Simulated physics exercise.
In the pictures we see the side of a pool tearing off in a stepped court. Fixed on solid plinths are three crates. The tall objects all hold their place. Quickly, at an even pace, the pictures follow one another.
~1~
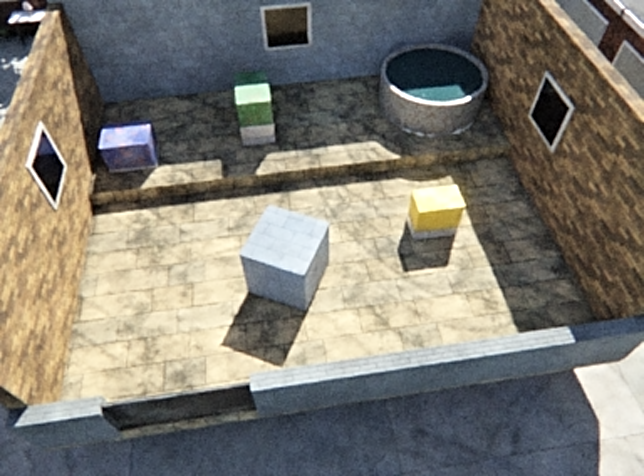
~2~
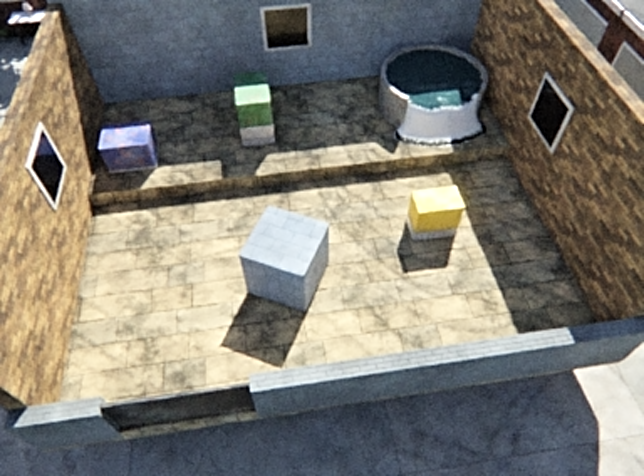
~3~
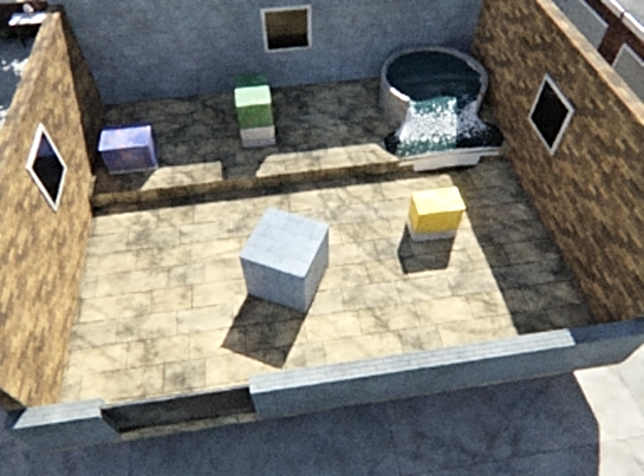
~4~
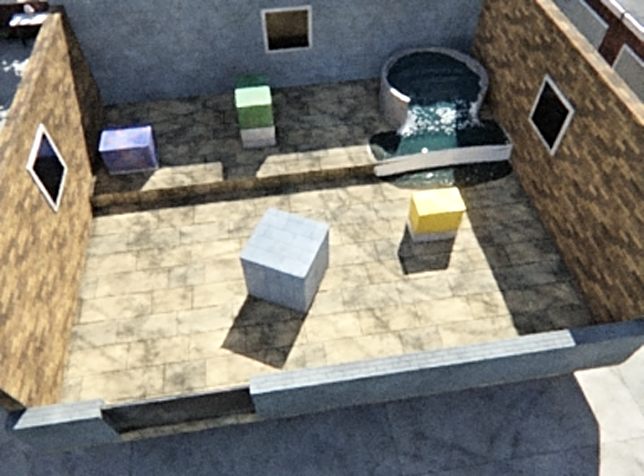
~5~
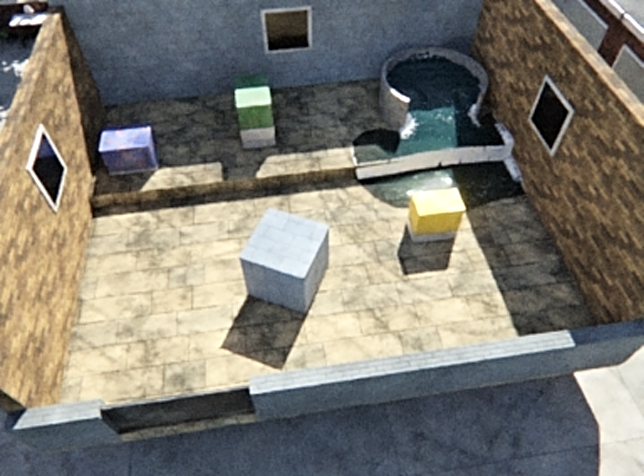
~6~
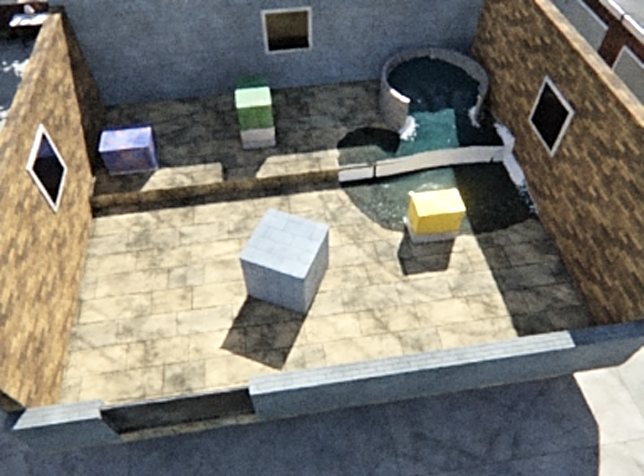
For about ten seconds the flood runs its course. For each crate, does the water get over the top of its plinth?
As I see it, the green crate will be left dry, the blue crate will be left dry, the yellow crate will be left wet.
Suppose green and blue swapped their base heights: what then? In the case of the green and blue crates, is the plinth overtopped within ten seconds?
The green one stays dry, the blue one is spared.
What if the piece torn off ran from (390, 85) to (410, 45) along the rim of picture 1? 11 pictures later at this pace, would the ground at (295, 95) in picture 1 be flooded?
I reckon it ends up drenched.
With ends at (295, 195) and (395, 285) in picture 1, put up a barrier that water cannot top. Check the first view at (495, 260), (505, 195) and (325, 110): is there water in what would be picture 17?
One by one: Soaked, soaked, spared.
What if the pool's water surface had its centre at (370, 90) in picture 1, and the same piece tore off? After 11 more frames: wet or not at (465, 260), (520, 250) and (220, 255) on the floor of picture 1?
The first spot is not reached, the second inundated, and the third inundated.
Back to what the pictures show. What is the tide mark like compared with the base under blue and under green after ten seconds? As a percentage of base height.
About 0 percent and about 0 percent.
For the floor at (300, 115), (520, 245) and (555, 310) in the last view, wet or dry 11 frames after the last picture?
Going through them in order, I'd say clear, drenched and drenched.
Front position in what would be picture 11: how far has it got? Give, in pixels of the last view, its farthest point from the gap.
My estimate: Roughly (604, 345).
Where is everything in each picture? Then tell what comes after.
In the first frame, still water in the round pool at (434, 75).
In the second frame, the front is at (398, 133), out from the gap at (444, 126).
In the third frame, the front is at (500, 139), out from the gap at (444, 128).
In the fourth frame, the front is at (383, 175), out from the gap at (444, 130).
In the fifth frame, the front is at (387, 200), out from the gap at (443, 131).
In the sixth frame, water pours out at (444, 131) and has run to (388, 225).
A moment on, water covers 25 % of the floor; the green crate not reached, the blue crate not reached, the yellow crate water round its plinth.
Next, water covers 35 % of the floor; the green crate not reached, the blue crate not reached, the yellow crate water round its plinth.
Then, water covers 45 % of the floor; the green crate not reached, the blue crate not reached, the yellow crate water round its plinth.
Later, water covers 65 % of the floor; the green crate not reached, the blue crate not reached, the yellow crate water round its plinth.
In the end, water covers 65 % of the floor; the green crate stayed above the water, the blue crate stayed above the water, the yellow crate was topped.
